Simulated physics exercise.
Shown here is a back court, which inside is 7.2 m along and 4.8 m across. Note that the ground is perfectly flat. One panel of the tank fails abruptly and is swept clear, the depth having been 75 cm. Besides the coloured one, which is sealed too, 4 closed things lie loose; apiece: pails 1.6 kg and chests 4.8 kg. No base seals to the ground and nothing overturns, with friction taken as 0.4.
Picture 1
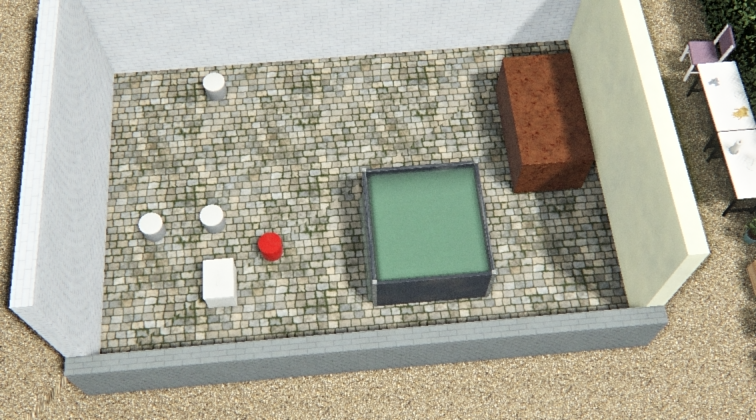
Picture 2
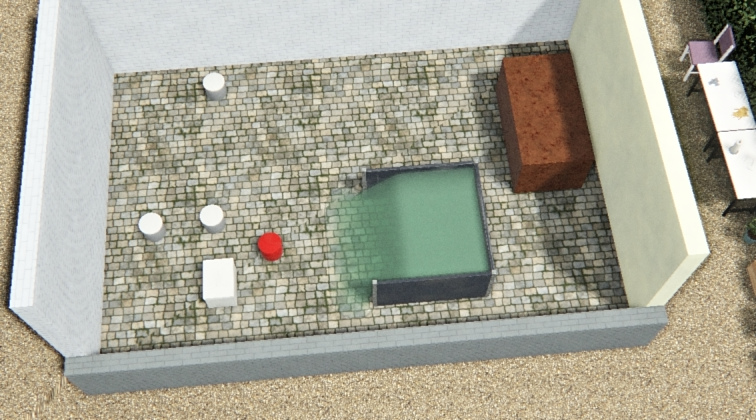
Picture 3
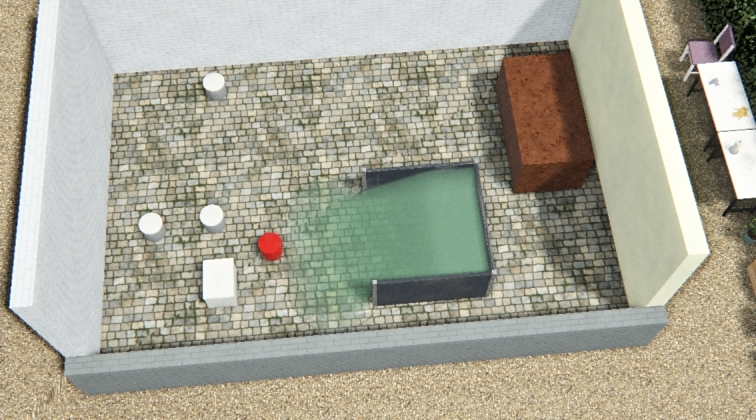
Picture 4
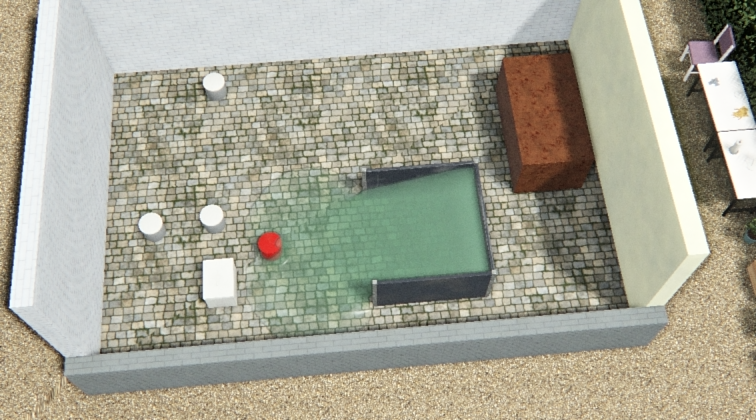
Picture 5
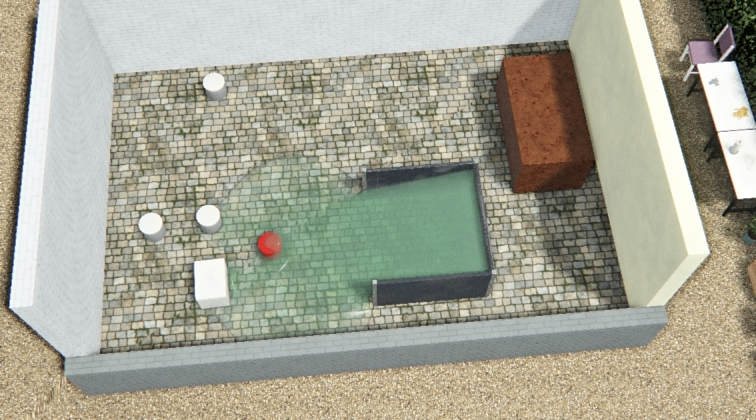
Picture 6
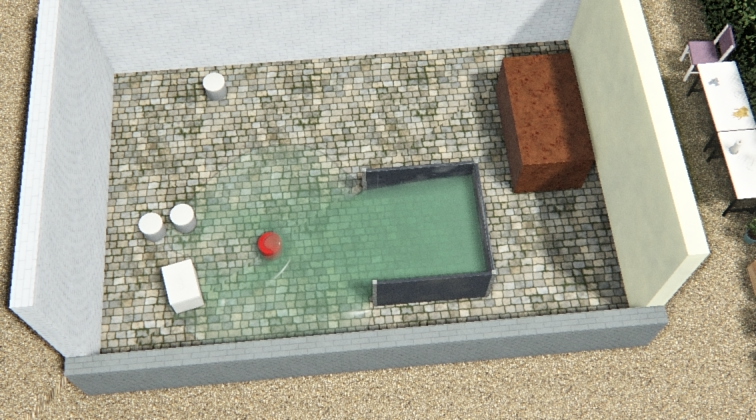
Green water spreads left from the open tank, surrounds the red pail and shifts white objects.
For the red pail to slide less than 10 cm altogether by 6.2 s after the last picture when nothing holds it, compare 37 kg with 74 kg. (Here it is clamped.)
I expect that only the larger load is enough.
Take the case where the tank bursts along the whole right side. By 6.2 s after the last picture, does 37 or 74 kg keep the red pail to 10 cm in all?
So the lighter pick works.
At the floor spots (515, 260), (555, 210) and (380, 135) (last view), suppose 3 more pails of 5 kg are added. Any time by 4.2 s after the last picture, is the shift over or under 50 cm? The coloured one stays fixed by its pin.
First one stayed within, second stayed within, third stayed within.
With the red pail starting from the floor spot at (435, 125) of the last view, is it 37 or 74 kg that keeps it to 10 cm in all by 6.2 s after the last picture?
Going by the scene, the lighter weight suffices.
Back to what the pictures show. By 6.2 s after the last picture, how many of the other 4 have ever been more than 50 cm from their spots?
4 in all.
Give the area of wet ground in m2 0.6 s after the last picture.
Close to 16 m2, I'd say.
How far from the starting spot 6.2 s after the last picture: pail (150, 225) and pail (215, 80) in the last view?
500 cm and 450 cm.
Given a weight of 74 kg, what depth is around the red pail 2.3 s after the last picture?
7 cm, roughly.
Then, 0.6 s after the last picture the red pail would be 80 cm from its start with 37 kg and 3 cm from its start with 74 kg; 18 cm of water round it then.
Then, 2.3 s after the last picture the red pail would be 136 cm from its start with 37 kg and 3 cm from its start with 74 kg; 7 cm of water round it then.
Then, 4.2 s after the last picture the red pail would be 136 cm from its start with 37 kg and 3 cm from its start with 74 kg; 6 cm of water round it then.
Then, 6.2 s after the last picture the red pail would be 136 cm from its start with 37 kg and 3 cm from its start with 74 kg; 7 cm of water round it then.
